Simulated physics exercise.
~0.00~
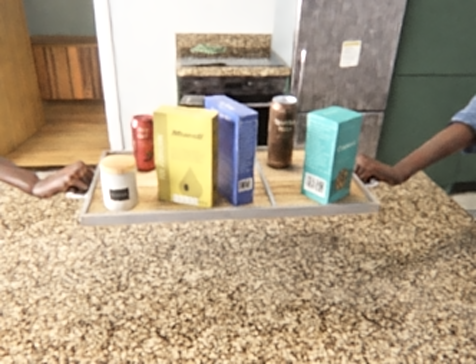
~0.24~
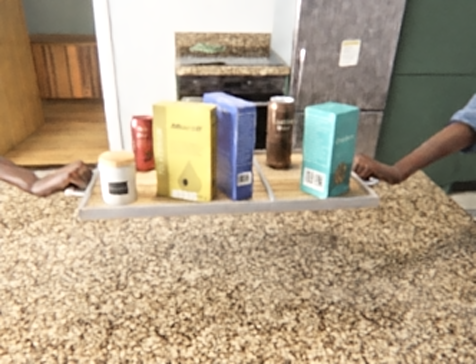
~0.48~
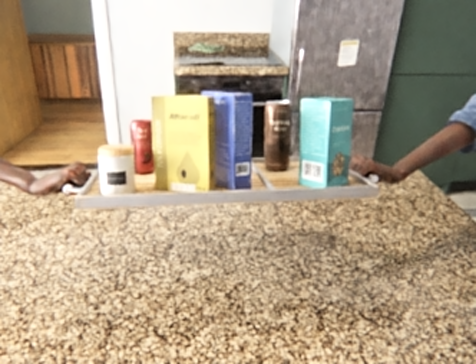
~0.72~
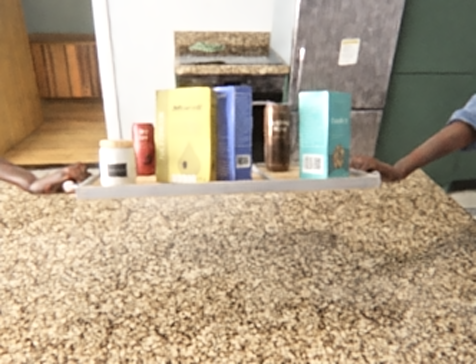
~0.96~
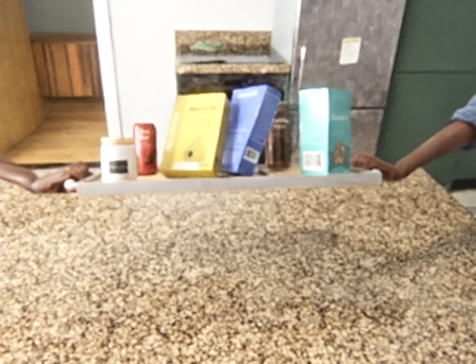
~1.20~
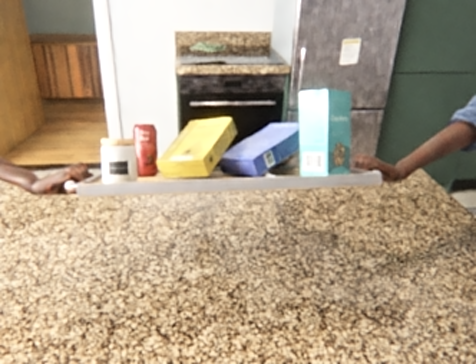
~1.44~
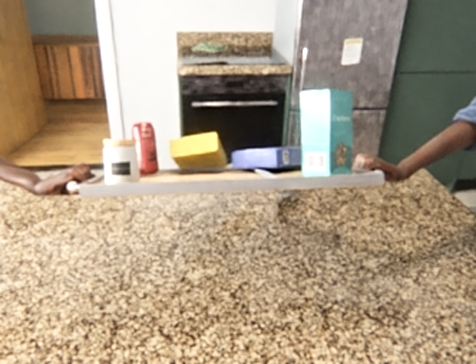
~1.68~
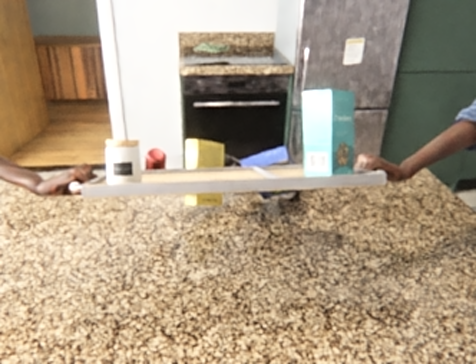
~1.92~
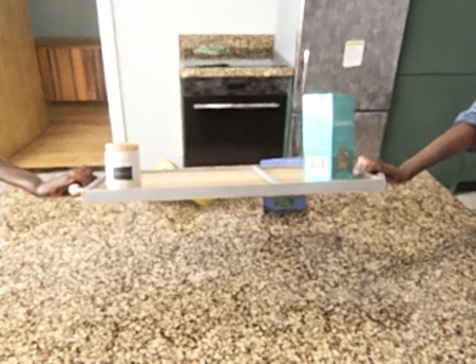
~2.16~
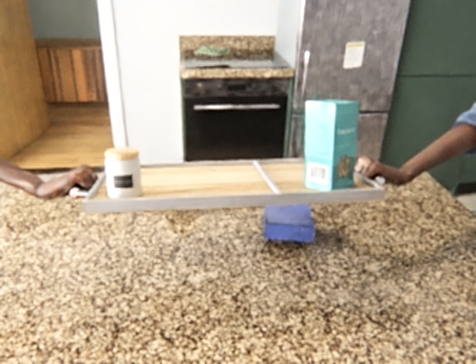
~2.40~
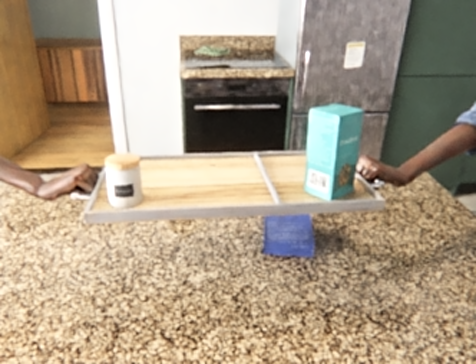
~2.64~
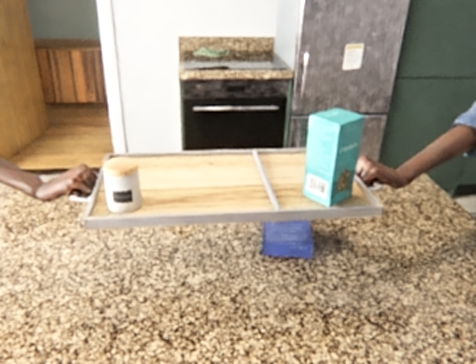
In a kitchen, two hands hold a tray of boxes and containers above a speckled countertop and tip its far edge down, so the yellow and blue boxes topple and most items slide off the back before it levels, leaving the white jar and turquoise carton aboard.
